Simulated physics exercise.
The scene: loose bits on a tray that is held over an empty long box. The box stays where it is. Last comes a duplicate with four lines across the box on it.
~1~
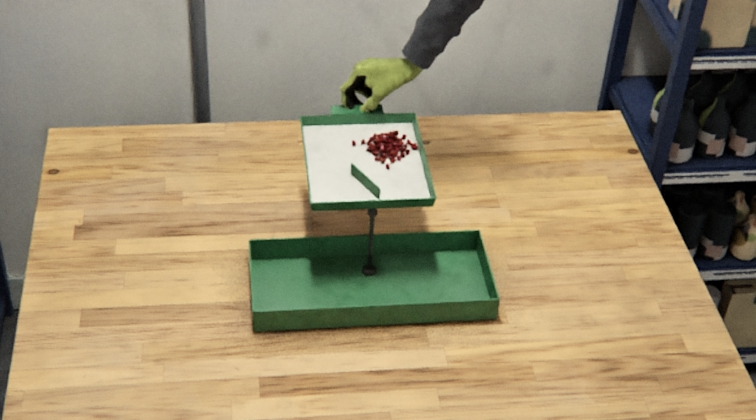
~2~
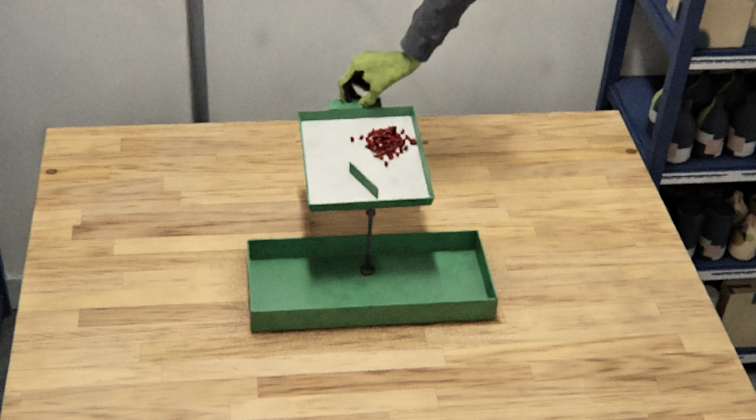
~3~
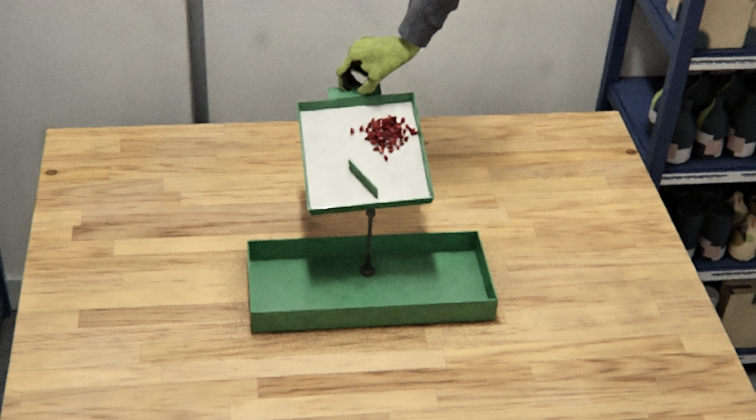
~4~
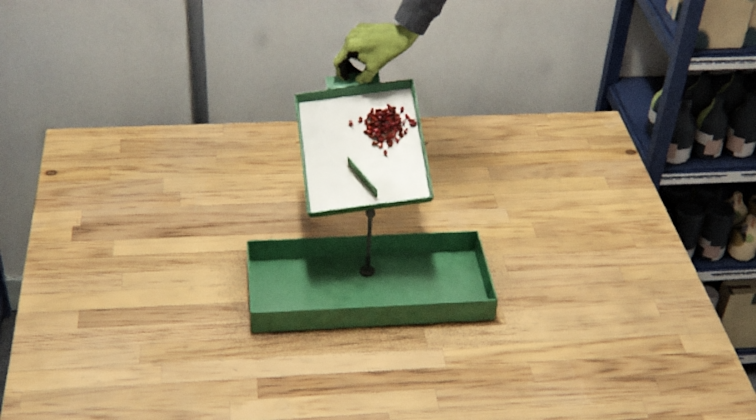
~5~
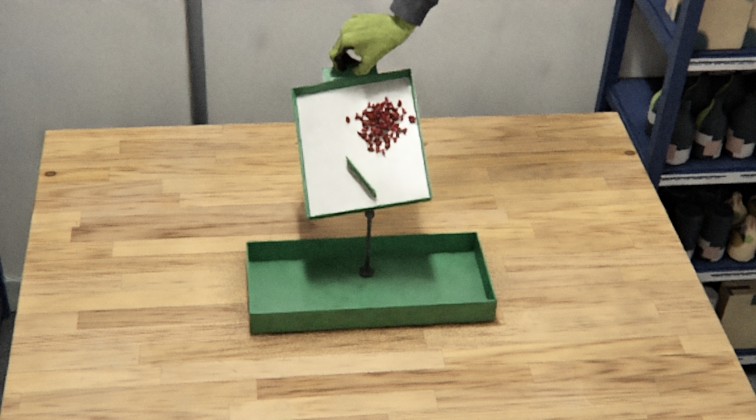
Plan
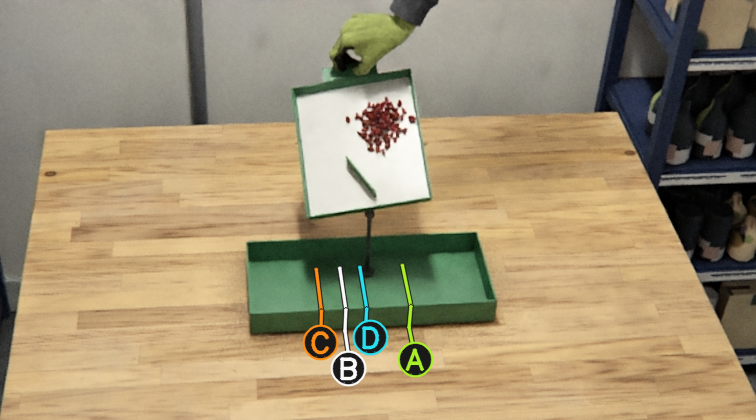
In a room with pale walls and dark blue shelving at the right, a light wooden tabletop is seen from above and in front by a nearly still camera. A green-rimmed white tray with dark red beans near its upper right and a slanted green fin sits on a thin post above an empty long green box. A yellow-green gloved hand raises the tray's far edge, steepening its tilt toward the viewer, its left front corner dipping slightly, while the beans spread a little.
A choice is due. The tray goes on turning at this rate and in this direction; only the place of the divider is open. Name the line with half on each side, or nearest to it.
D is best.
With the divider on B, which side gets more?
More lands on the right.
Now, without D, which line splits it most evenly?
That would be B.
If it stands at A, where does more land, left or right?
More lands on the left.
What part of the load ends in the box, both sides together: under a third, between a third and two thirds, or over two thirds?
Over two thirds.
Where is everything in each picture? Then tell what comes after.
Corners of the pouring end at (313, 201) and (434, 197), level; middle of the load at (386, 146), kidney beans, in the first picture.
Corners of the pouring end at (311, 203) and (432, 196), barely tipped; fin from (350, 162) to (378, 189), in the second picture.
Corners of the pouring end at (310, 207) and (432, 195), a little tipped; front corners of the box at (252, 312) and (498, 300), in the third picture.
Corners of the pouring end at (310, 211) and (431, 195), clearly tipped; far corners at (297, 96) and (411, 81), in the fourth picture.
Corners of the pouring end at (309, 215) and (429, 195), clearly tipped; the left corner sinks clearly lower, in the fifth picture.
On the marked copy, line A crosses the front rim at (410, 305); line B crosses the front rim at (345, 308); line C crosses the front rim at (321, 310); line D crosses the front rim at (366, 307).
For line A, of what is caught, all on the left of the divider, none on the right.
For line B, of what is caught, about a quarter on the left of the divider, most on the right.
For line C, of what is caught, a small part on the left of the divider, nearly all on the right.
For line D, of what is caught, about a third on the left of the divider, about two thirds on the right.
